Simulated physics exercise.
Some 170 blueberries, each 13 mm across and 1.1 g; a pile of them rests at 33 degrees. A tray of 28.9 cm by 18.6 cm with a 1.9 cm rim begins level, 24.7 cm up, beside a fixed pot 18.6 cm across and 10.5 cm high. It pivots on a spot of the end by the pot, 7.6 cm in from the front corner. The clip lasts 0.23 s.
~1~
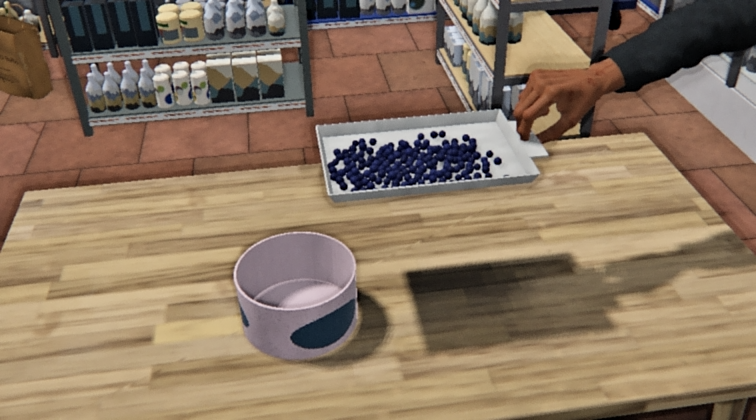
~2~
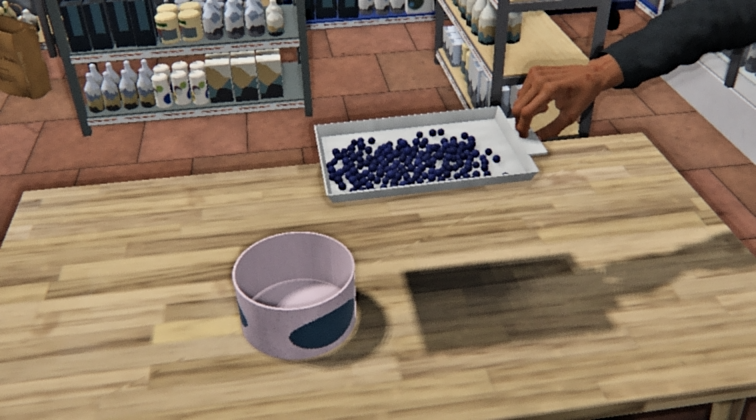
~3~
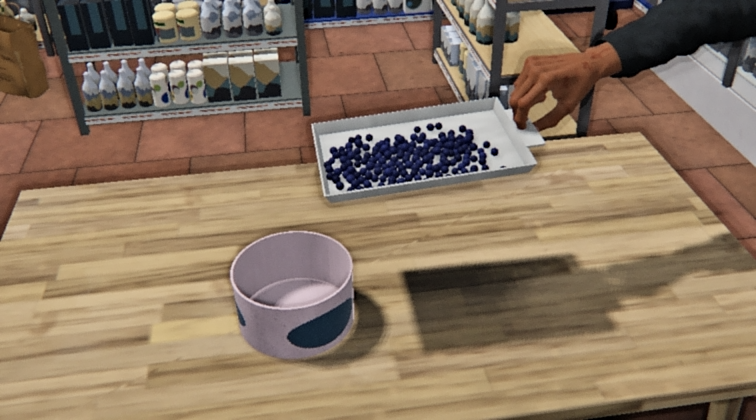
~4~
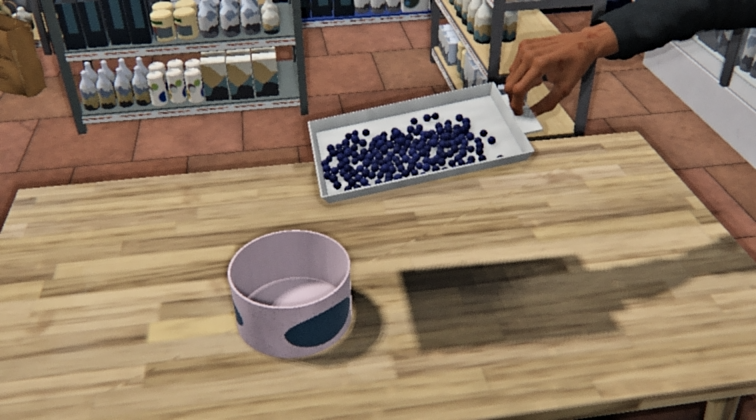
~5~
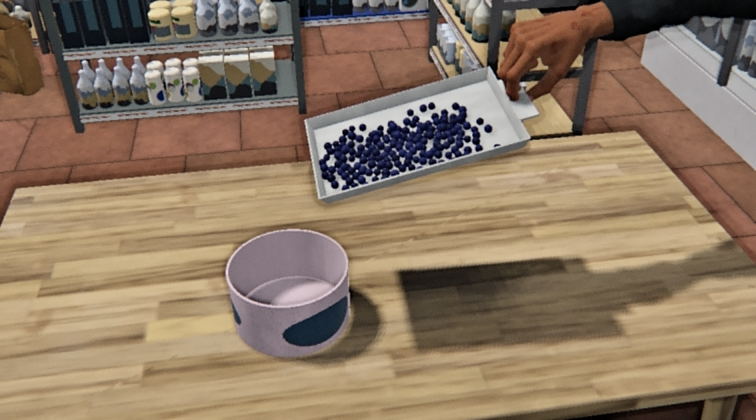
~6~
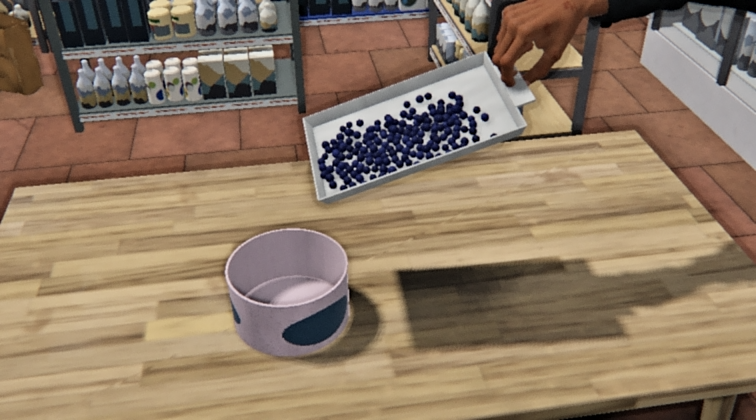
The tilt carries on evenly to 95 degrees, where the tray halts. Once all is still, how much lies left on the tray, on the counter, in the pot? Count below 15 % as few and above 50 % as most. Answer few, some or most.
Left on the tray: Few; on the counter: Few; in the pot: Most.
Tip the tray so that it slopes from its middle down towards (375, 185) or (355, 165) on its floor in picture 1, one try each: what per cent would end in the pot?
Some 75 and 70 per cent.
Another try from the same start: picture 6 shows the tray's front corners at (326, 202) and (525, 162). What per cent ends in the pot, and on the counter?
Pot 30, counter 70.
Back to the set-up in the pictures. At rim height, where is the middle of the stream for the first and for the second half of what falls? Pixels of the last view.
At about (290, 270), then at (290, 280).
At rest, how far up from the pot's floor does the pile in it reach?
About 3.0 cm.
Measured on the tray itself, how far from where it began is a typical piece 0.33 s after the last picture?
Some 5 cm.
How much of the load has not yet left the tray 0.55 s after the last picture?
Some 65 per cent of the load.
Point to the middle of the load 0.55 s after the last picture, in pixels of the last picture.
Around (315, 189).
Then, 0.33 s after the last picture, tilt 56 degrees; the tray holds 100 %, the pot 0 %.
Then, 0.55 s after the last picture, tilt 81 degrees; the tray holds 65 %, the pot 15 %.
Then, 0.88 s after the last picture, tilt 95 degrees; the tray holds 0 %, the pot 95 %.
In the end, tray 0 %, counter 5 %, pot 95 %.
